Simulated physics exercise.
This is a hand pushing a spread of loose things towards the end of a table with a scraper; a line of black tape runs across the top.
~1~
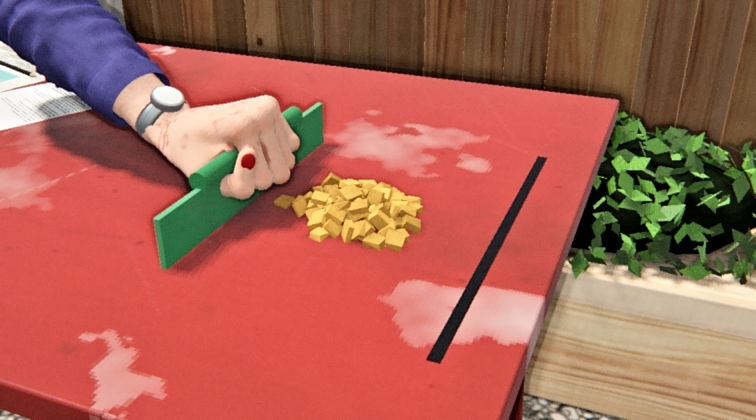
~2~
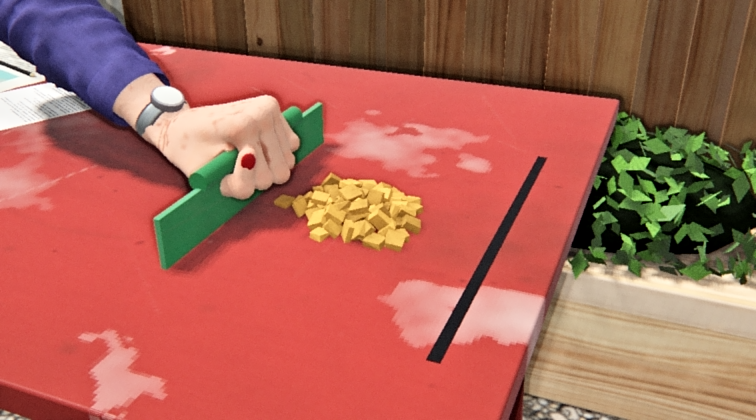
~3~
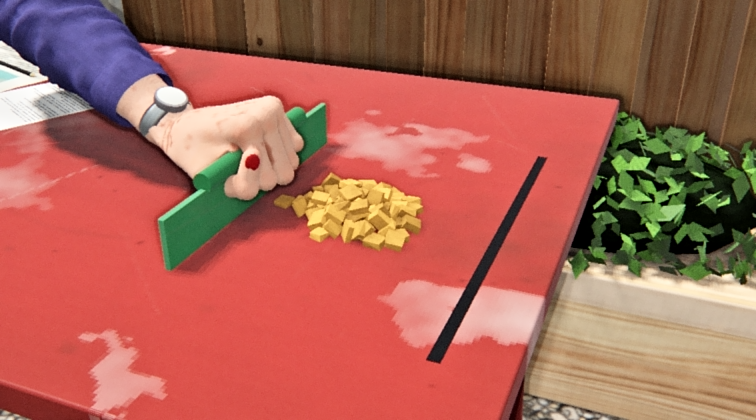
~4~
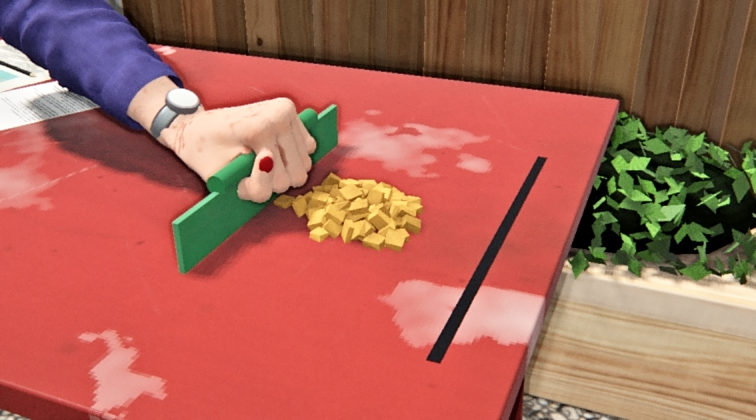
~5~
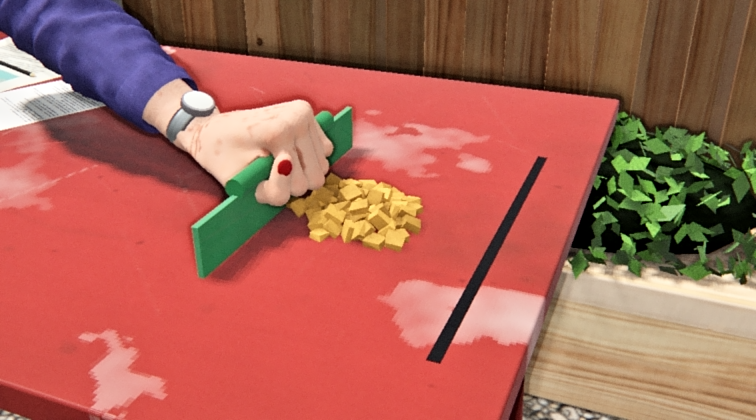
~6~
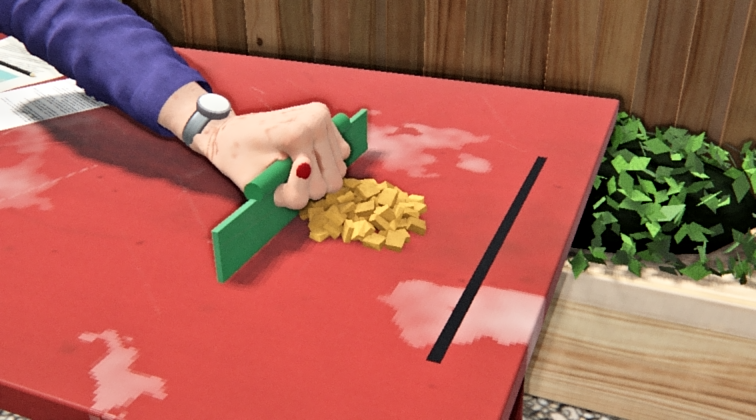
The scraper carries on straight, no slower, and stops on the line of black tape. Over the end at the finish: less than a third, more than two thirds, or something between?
The floor gets from one third to two thirds.
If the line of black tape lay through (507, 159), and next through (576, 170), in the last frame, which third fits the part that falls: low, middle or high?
At the first place less than a third, at the second above two thirds.
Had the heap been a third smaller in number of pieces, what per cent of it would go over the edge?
Close to 50 per cent.
Soon after the last picture, scraper still moving, near (405, 177); heap all on the table, its front near (502, 246).
A little later, scraper stopped at the black tape; heap about a quarter over the edge.
Later still, scraper stopped at the black tape; heap about half over the edge.
At rest, scraper stopped at the black tape; heap about half over the edge.
